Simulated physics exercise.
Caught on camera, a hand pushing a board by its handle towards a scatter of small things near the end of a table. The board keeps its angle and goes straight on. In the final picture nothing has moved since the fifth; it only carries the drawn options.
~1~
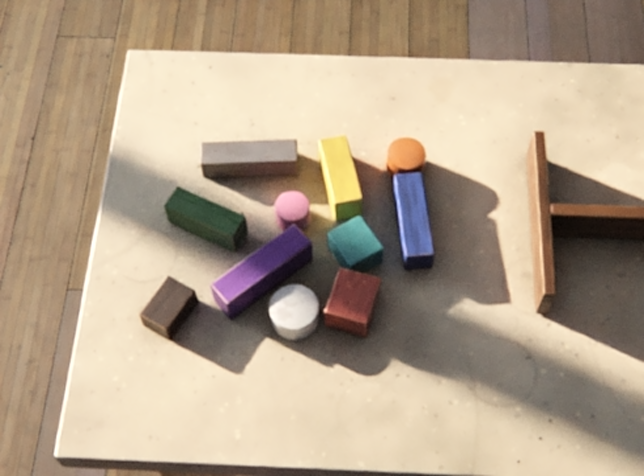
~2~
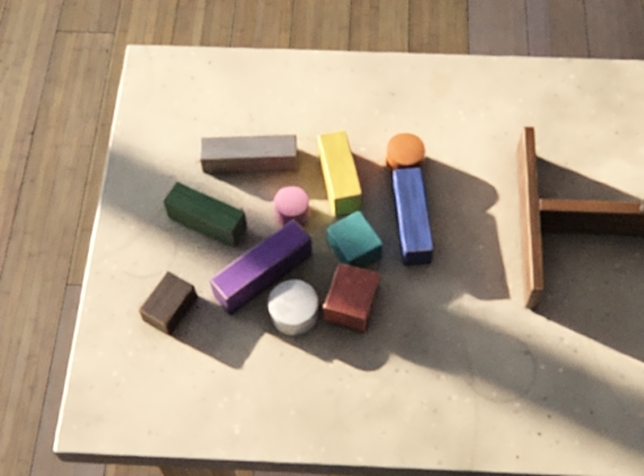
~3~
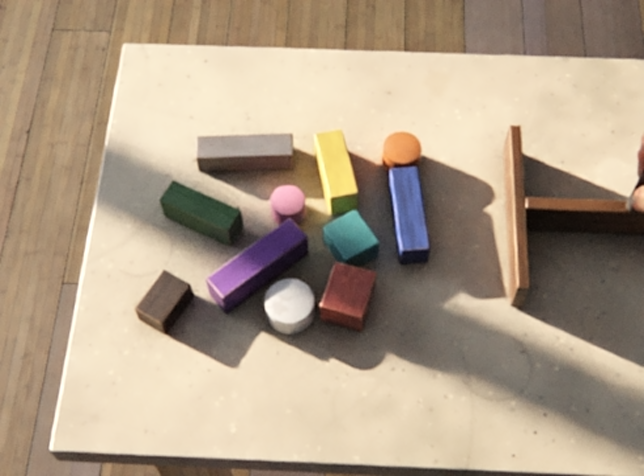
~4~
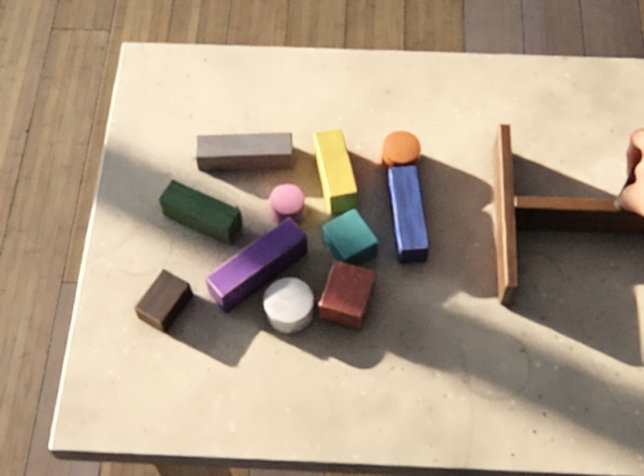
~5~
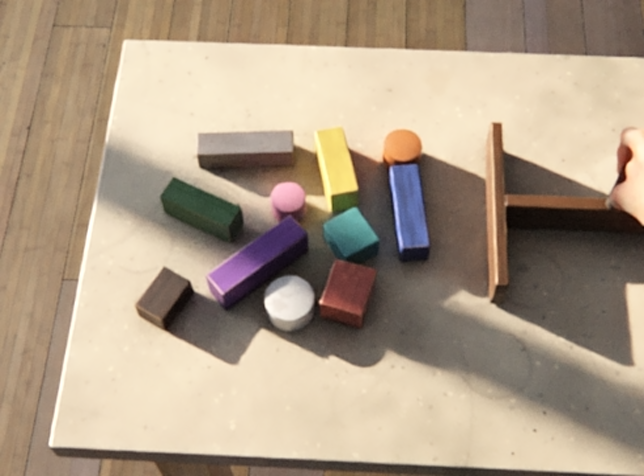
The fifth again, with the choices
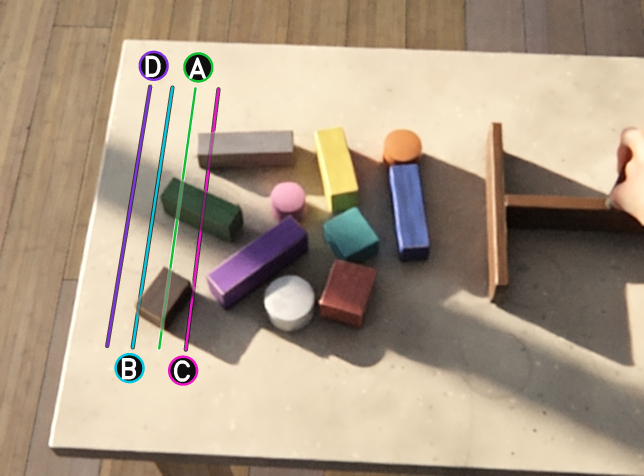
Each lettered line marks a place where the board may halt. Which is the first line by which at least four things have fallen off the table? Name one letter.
At least to D.
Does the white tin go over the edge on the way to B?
No.
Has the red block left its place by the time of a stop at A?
By then, yes.
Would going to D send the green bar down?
Yes.
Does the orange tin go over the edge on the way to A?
No.
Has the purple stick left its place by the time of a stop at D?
Yes.
On the marked copy, A at (179, 209); B at (154, 208); C at (203, 210); D at (130, 207).
Taking D. A third of the way, board (365, 194); orange tin (342, 150); red block (334, 297).
Two thirds of the way, board (233, 189); grey bar (120, 148); green bar (118, 208).
When it is over, board (128, 185); green bar over the edge; yellow bar over the edge; six fallen.
As for the rest, A drops only two; B drops only three; C drops only two.
